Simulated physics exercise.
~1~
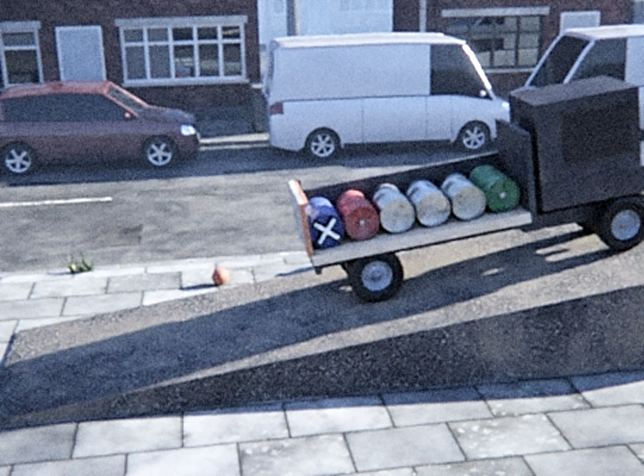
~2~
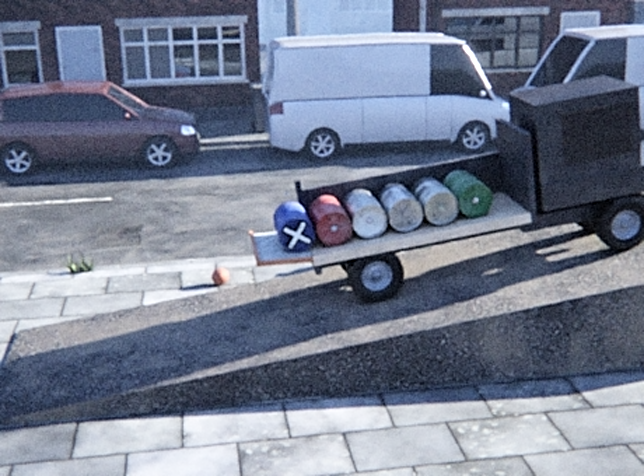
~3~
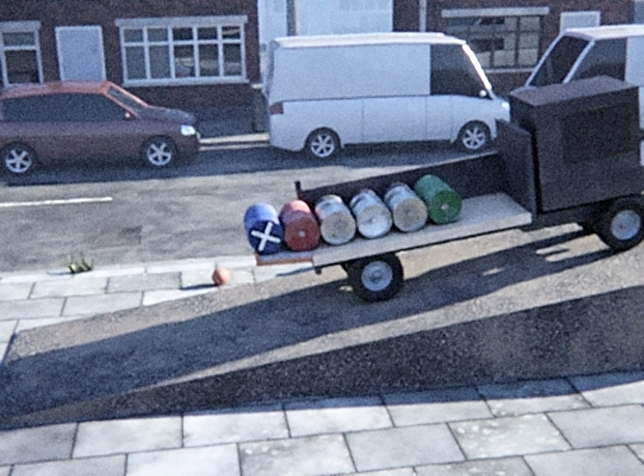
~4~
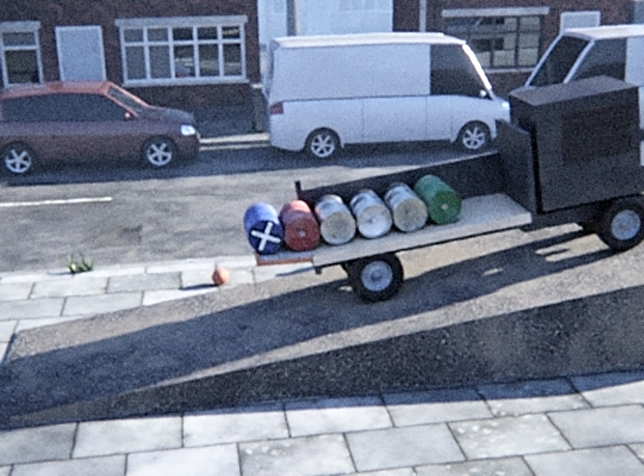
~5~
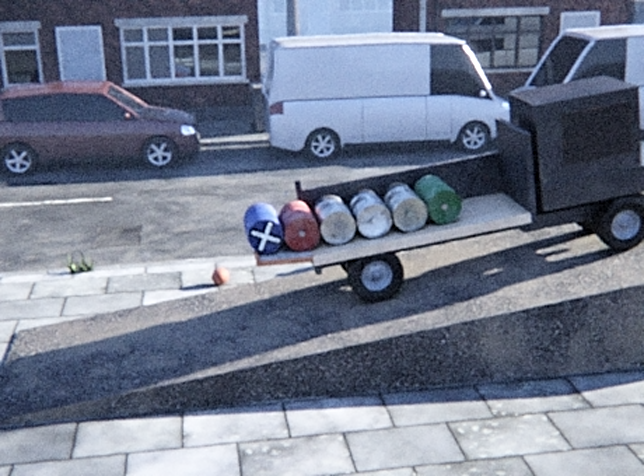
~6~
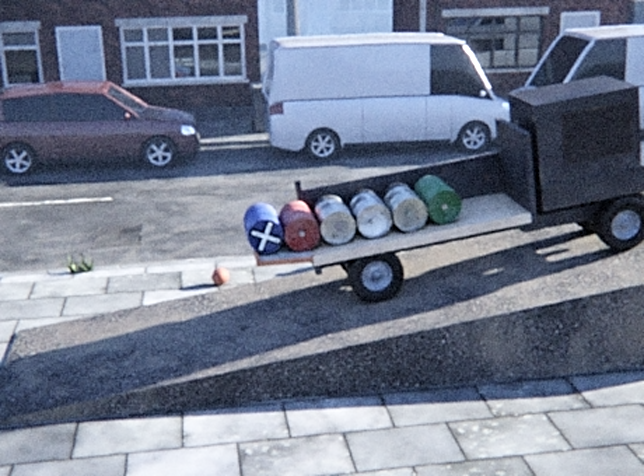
The clip opens on a dark flatbed truck standing on a sloping street, its tail end low and six barrels lying side by side against the raised tailgate. A blue one marked with a white cross is rearmost, followed by red, three pale ones and green. The tailgate drops open, with nobody seen touching it, and the whole row rolls left together. The blue barrel moves onto the lowered gate, and the red one follows it. All six then stop, with blue resting at the gate's outer edge and green still on the bed, and none falls off.
